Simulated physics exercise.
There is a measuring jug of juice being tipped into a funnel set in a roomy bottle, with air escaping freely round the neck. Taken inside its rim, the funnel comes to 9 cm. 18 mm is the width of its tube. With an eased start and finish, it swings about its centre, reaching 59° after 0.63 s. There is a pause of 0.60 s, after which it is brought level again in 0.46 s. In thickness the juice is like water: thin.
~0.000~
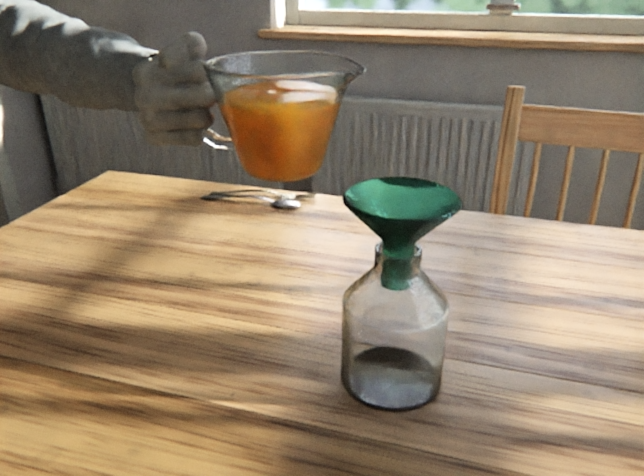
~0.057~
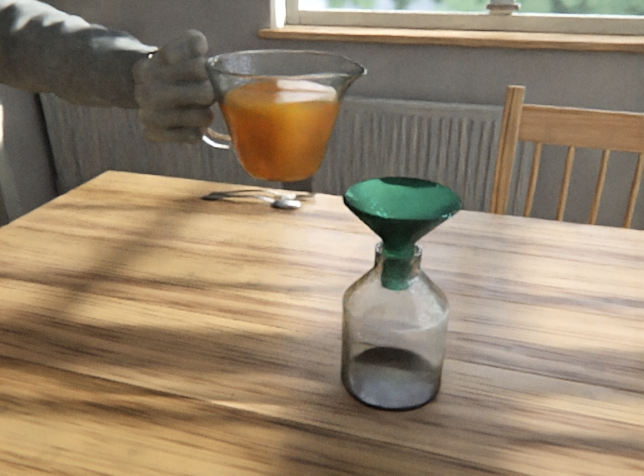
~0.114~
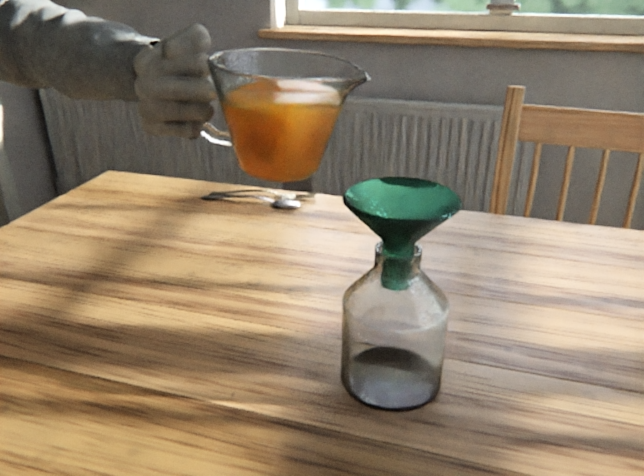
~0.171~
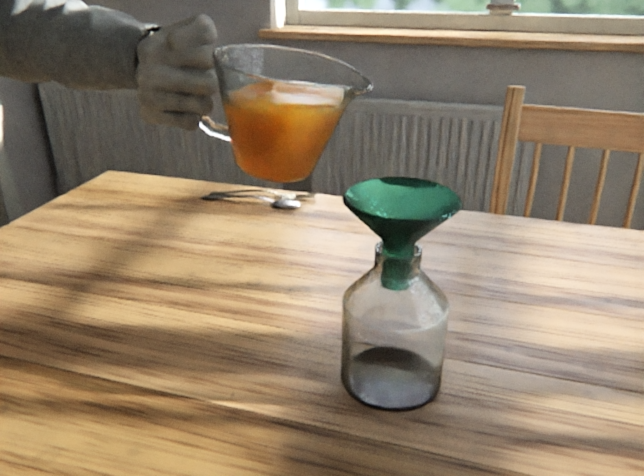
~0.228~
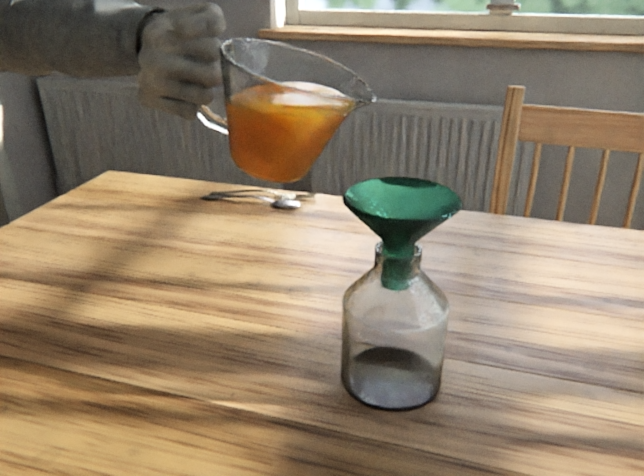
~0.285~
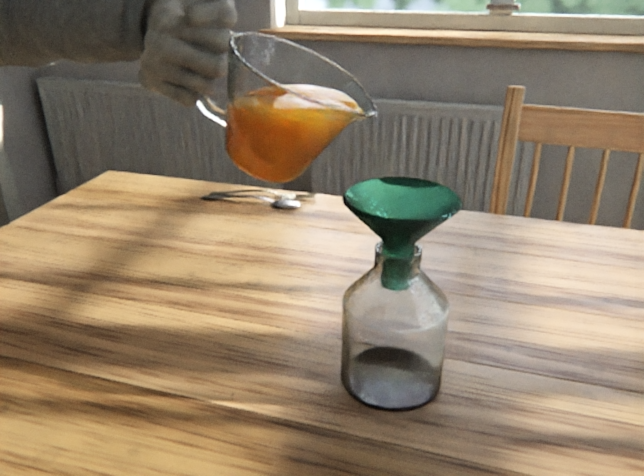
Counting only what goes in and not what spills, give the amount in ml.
Roughly 230 ml goes in.
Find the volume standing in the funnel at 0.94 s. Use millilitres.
It comes to roughly 85 ml.
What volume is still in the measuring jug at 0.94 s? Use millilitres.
Liquid remaining: Approx. 140 ml.
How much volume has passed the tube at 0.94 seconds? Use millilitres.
Roughly 80 ml.
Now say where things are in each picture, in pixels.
In the first frame, it leans 0°; its right rim is at (366, 69); the juice meets the walls at (241, 88) and (327, 94); the funnel's rim runs from (351, 198) to (455, 210).
In the second frame, it leans 1°; its right rim is at (367, 71); the juice meets the walls at (244, 88) and (327, 95).
In the third frame, it leans 5°; its right rim is at (370, 77); the juice meets the walls at (243, 88) and (329, 96).
In the fourth frame, it leans 10°; its right rim is at (373, 87); the juice meets the walls at (248, 89) and (333, 97).
In the fifth frame, it leans 17°; its right rim is at (376, 100); the juice meets the walls at (251, 90) and (339, 100).
In the sixth frame, it leans 25°; its right rim is at (378, 115); the juice meets the walls at (247, 94) and (350, 107).
Then, 0.67 s in, the tilt is 59° and 30 ml has passed the tube, 75 ml is in the funnel, 245 ml in the measuring jug and 0 ml has missed.
Then, 0.94 s in, the tilt is 59° and 80 ml has passed the tube, 85 ml is in the funnel, 140 ml in the measuring jug and 55 ml has missed.
Then, 1.24 s in, the tilt is 59° and 135 ml has passed the tube, 80 ml is in the funnel, 105 ml in the measuring jug and 95 ml has missed.
Then, 1.55 s in, the tilt is 12° and 185 ml has passed the tube, 45 ml is in the funnel, 95 ml in the measuring jug and 95 ml has missed.
Finally, 230 ml has passed the tube, 0 ml is in the funnel, 95 ml in the measuring jug and 95 ml has missed.
